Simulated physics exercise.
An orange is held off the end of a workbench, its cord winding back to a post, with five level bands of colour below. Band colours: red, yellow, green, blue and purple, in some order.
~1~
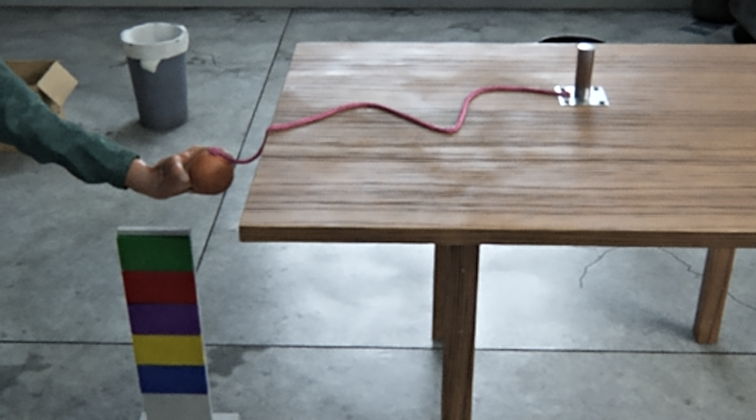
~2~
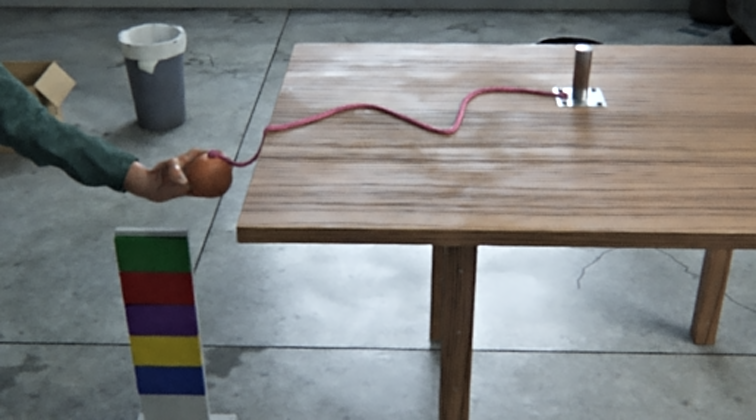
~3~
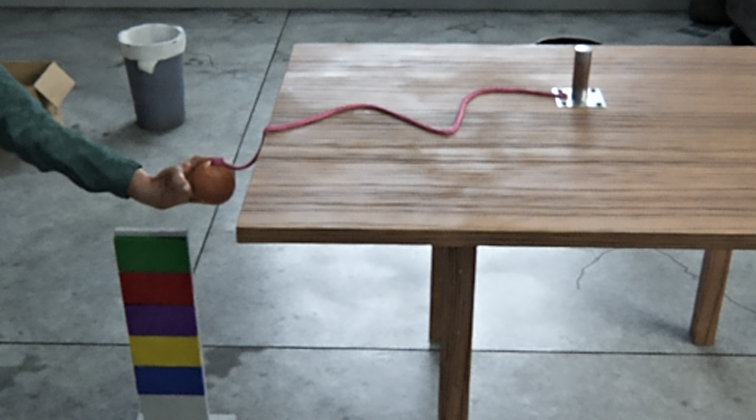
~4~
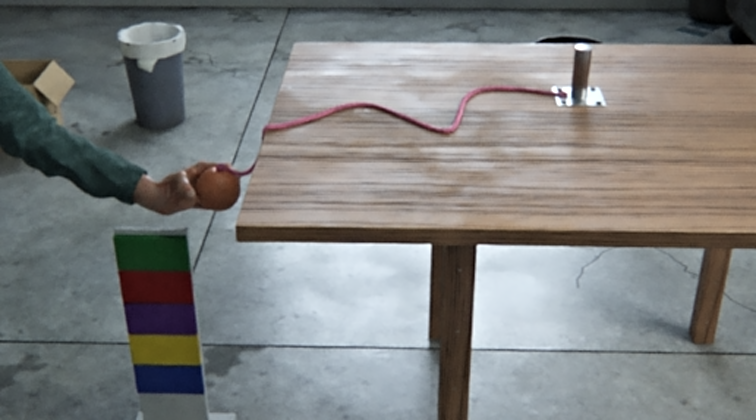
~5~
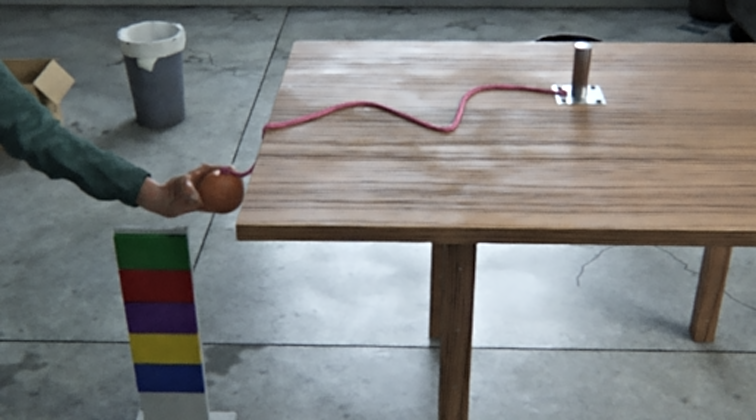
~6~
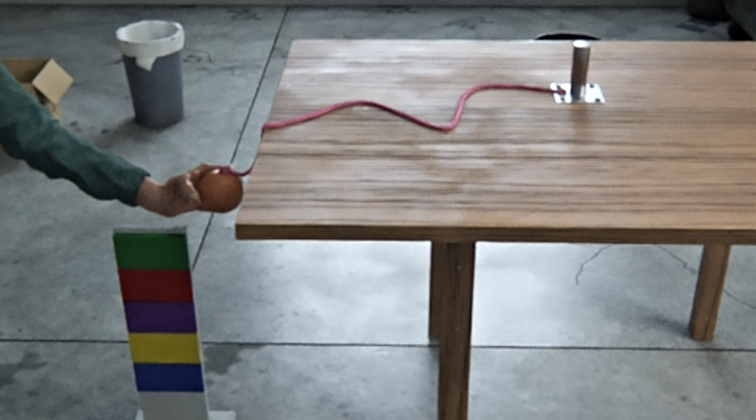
To begin with, a hand in a green sleeve holds an orange ball on a red cord beside a wooden table, above a stand with coloured bands. The hand shifts the ball slightly right and down, then stays nearly still, while the cord lies almost unmoved back to the post.
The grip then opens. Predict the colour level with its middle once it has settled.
I would say purple.
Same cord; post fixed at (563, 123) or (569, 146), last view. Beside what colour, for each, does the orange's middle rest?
First try: Yellow; second try: Yellow.
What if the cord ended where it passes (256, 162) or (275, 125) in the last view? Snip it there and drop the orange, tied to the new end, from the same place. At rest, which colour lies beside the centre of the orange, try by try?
One after the other, red; green.
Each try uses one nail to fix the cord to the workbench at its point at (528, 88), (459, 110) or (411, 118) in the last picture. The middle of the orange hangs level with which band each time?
First try purple, second try red, third try green.
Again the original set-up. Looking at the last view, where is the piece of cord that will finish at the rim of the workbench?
Location: About (360, 102).
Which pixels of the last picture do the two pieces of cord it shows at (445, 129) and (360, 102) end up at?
I'd say about (370, 113) for one and about (265, 131) for the other.
Soon after, orange near (234, 290); level with red.
After that, orange near (293, 302); level with purple.
And then, orange near (269, 311); level with purple.
In the end, orange near (277, 311); level with purple. The purple one.
